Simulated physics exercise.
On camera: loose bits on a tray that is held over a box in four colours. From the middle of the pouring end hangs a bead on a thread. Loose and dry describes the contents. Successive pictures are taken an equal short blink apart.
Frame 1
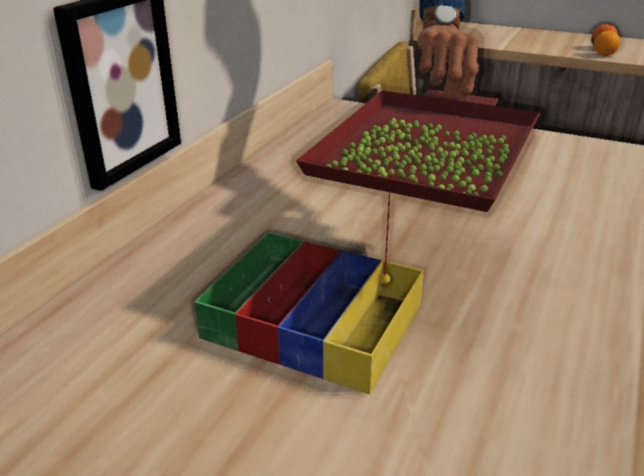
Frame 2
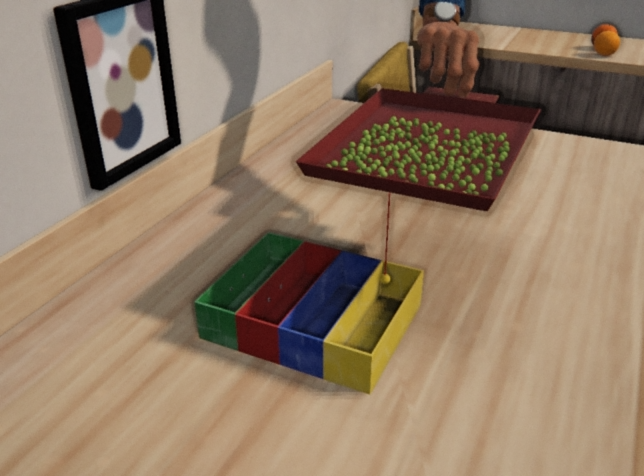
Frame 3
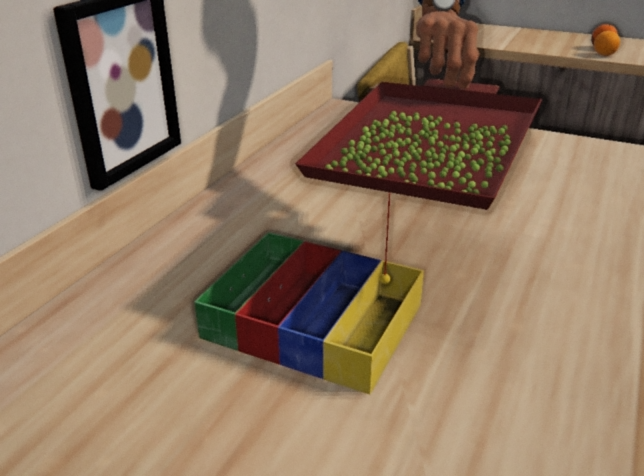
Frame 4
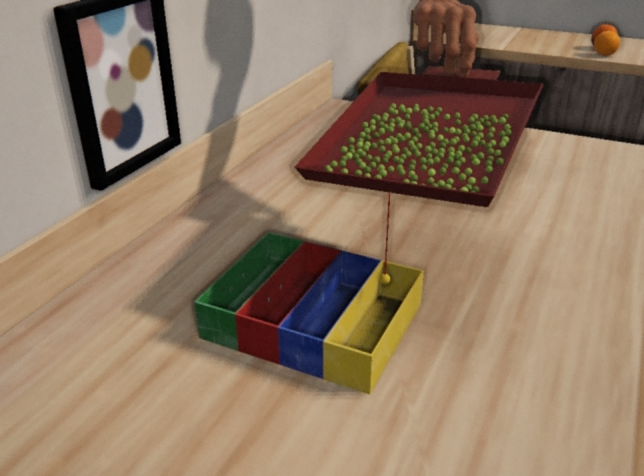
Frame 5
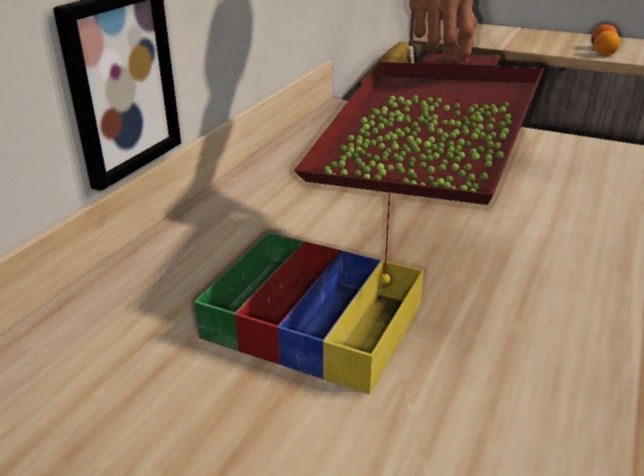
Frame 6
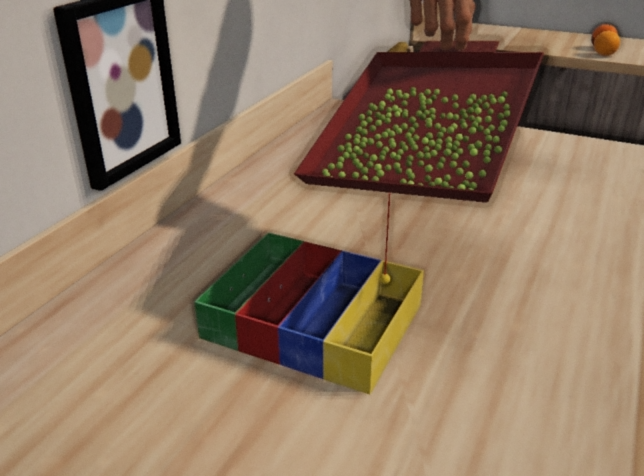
A dark red tray of loose green peas starts nearly level, then a hand at its far side raises that edge, tilting the tray toward its left front corner, while the hanging bead and the four-coloured box below stay still.
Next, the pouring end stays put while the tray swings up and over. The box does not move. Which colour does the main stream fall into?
The red cell.
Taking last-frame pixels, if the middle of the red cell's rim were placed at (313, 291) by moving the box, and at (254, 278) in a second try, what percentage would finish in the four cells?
100 and 100 in a hundred, in turn.
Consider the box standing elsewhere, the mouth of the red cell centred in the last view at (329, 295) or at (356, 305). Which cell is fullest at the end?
At the first place the green one, at the second green.
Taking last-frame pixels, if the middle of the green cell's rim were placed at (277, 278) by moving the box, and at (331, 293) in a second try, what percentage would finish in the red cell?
50 and 10 %.
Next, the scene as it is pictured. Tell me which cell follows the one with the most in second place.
Next in line is the blue one.
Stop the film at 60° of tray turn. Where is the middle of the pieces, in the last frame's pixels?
The middle of the pieces sits at roughly (352, 177).
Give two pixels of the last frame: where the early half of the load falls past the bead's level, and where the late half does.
Around (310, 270) and then (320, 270).
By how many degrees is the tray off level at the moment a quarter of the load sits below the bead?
Roughly 90 degrees at that moment.
Soon after the last picture, tray tipped steeply; nearly all on the tray; a stray few in the red cell; a small part falling or outside the box.
A little later, tray tipped right over; a small part on the tray; about a third in the red cell; about a quarter in the blue cell; a small part in the yellow cell; a stray few in the green cell; about a quarter falling or outside the box.
Later still, tray tipped past a quarter turn; about half in the red cell; about a third in the blue cell; a small part in the yellow cell; a stray few in the green cell; a stray few falling or outside the box.
At rest, tray tipped past a quarter turn; about half in the red cell; about a third in the blue cell; a small part in the yellow cell; a stray few in the green cell; a stray few outside the box.
